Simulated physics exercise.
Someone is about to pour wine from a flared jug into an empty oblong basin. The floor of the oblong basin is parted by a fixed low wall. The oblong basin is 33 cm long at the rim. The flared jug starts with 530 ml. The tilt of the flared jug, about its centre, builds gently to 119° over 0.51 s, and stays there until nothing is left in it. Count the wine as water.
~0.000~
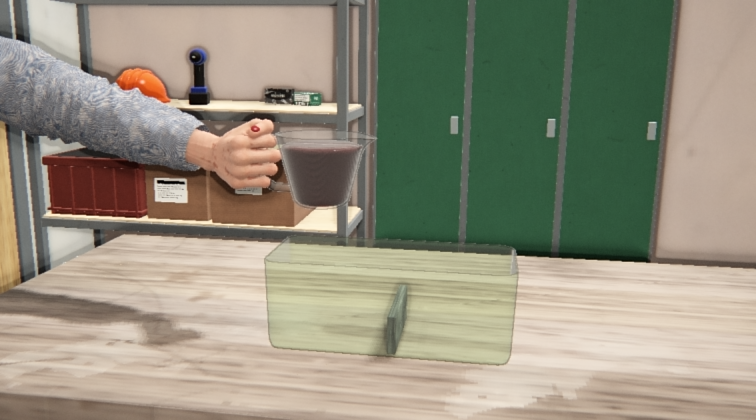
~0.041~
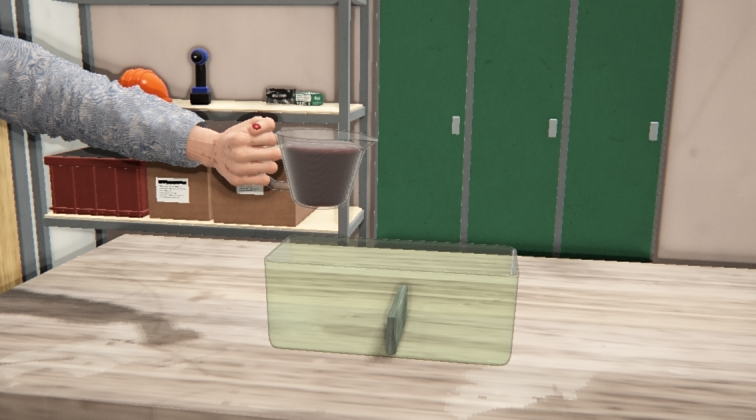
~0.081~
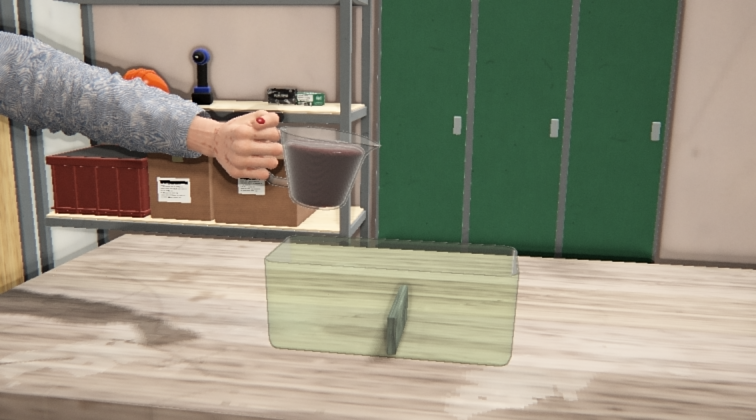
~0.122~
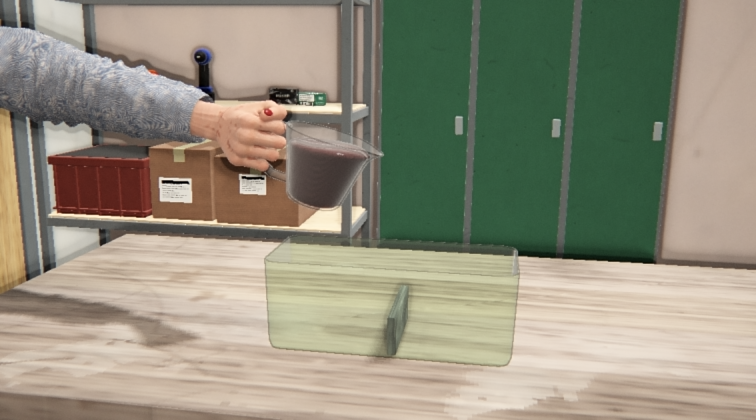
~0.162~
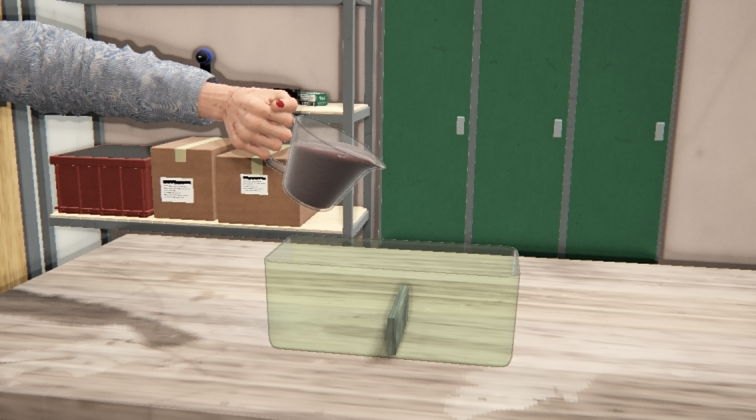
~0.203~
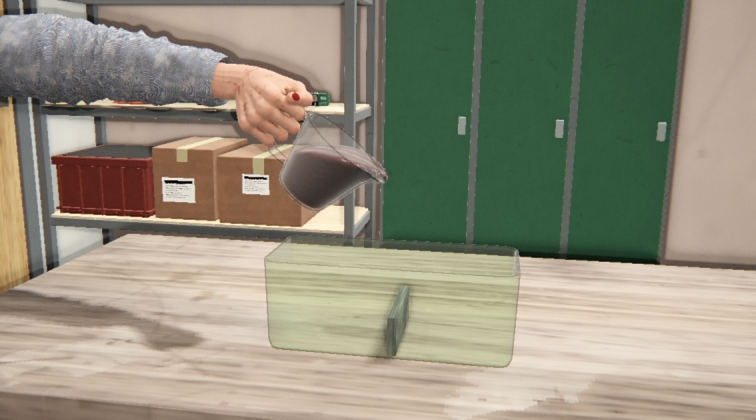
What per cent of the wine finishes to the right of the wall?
About 37 per cent.
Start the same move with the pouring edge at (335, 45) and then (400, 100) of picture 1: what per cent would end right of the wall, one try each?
First 10, then 70 per cent.
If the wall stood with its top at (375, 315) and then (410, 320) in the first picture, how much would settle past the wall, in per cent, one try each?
First 65, then 35 per cent.
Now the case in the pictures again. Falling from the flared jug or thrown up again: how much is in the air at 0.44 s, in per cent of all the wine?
Near 18 in a hundred.
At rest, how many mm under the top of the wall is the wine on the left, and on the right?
Some 40 mm on the left and 44 mm on the right.
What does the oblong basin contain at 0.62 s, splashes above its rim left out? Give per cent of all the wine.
Some 96 per cent.
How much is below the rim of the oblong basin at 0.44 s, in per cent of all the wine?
Near 64 in a hundred.
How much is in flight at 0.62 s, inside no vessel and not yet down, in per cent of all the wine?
Near 4 in a hundred.
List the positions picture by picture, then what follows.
In the first frame, tilt 0°; pouring edge (377, 138); surface from (284, 144) to (364, 147); the oblong basin's rim runs from (277, 248) to (516, 262); the wall's top is at (398, 301).
In the second frame, tilt 2°; pouring edge (378, 140); surface from (284, 143) to (364, 147).
In the third frame, tilt 7°; pouring edge (381, 145); surface from (288, 140) to (365, 149).
In the fourth frame, tilt 16°; pouring edge (384, 155); surface from (292, 139) to (370, 152).
In the fifth frame, tilt 27°; pouring edge (386, 167); surface from (295, 142) to (377, 159).
In the sixth frame, tilt 41°; pouring edge (385, 182); surface from (294, 154) to (374, 166); 4 per cent is over the edge.
After 0.44 s the tilt is 114° and 17 per cent is still to pour, 27 is left of the wall and 37 right of it.
After 0.62 s the tilt is 119° and 0 per cent is still to pour, 59 is left of the wall and 37 right of it.
After 0.81 s the tilt is 119° and 0 per cent is still to pour, 60 is left of the wall and 37 right of it.
After 1.01 s the tilt is 119° and 0 per cent is still to pour, 61 is left of the wall and 37 right of it.
In the end 61 per cent lies left of the wall, 37 right of it and 2 outside.
